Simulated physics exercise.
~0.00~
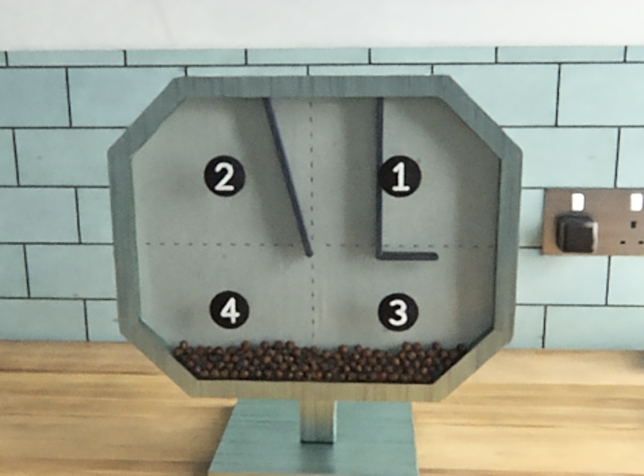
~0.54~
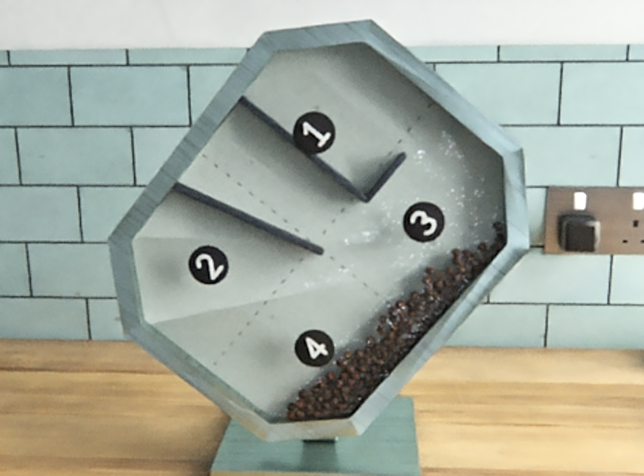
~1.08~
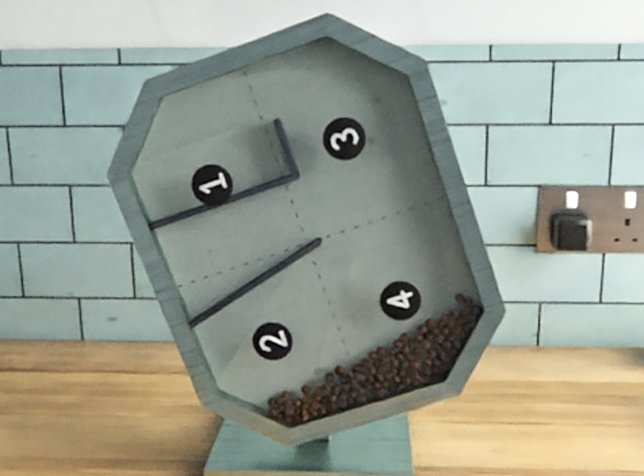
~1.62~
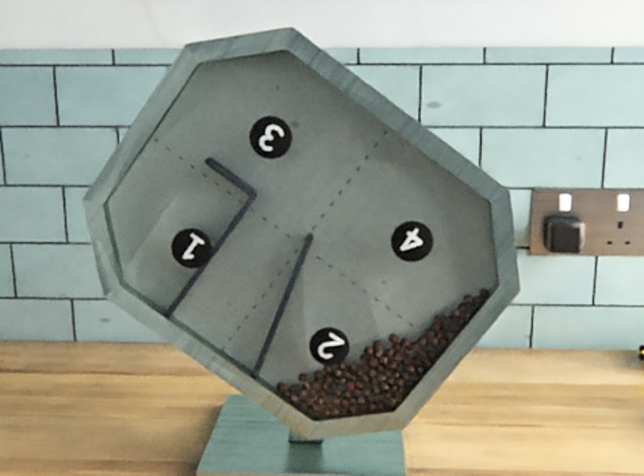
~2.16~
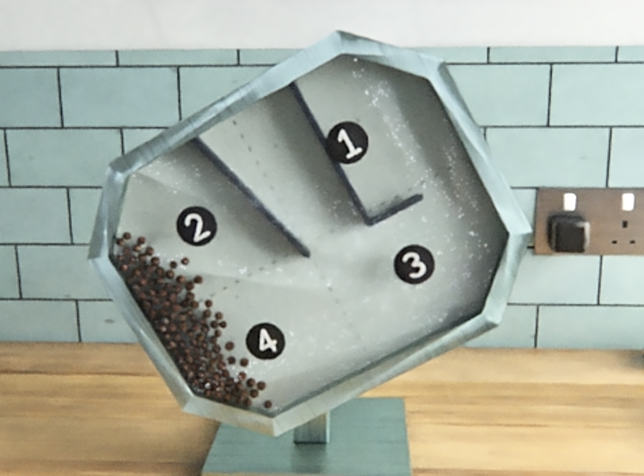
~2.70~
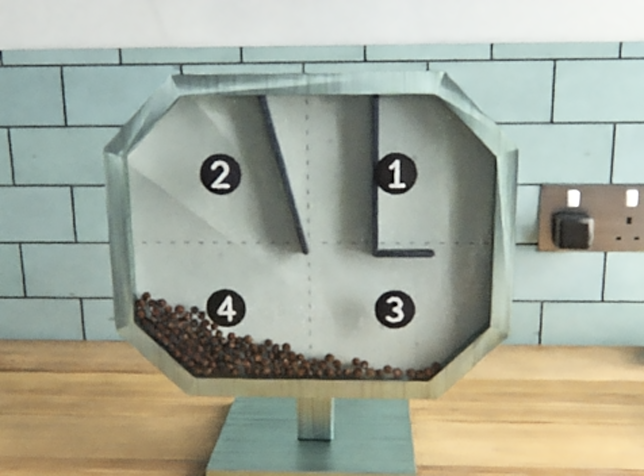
A pale teal octagonal box with a clear front stands on a matching base on a wooden worktop, seen from the front before teal wall tiles and a socket at right. Dark brown beads line its floor, below two dark bars and four numbered black discs. The box turns anticlockwise, and the beads slide and heap toward the lower right. It tips further until they gather beside the disc marked two. Then it swings back clockwise, with the beads piled at the lower left. Finally it stands level, the beads sloping down from the left along the bottom.
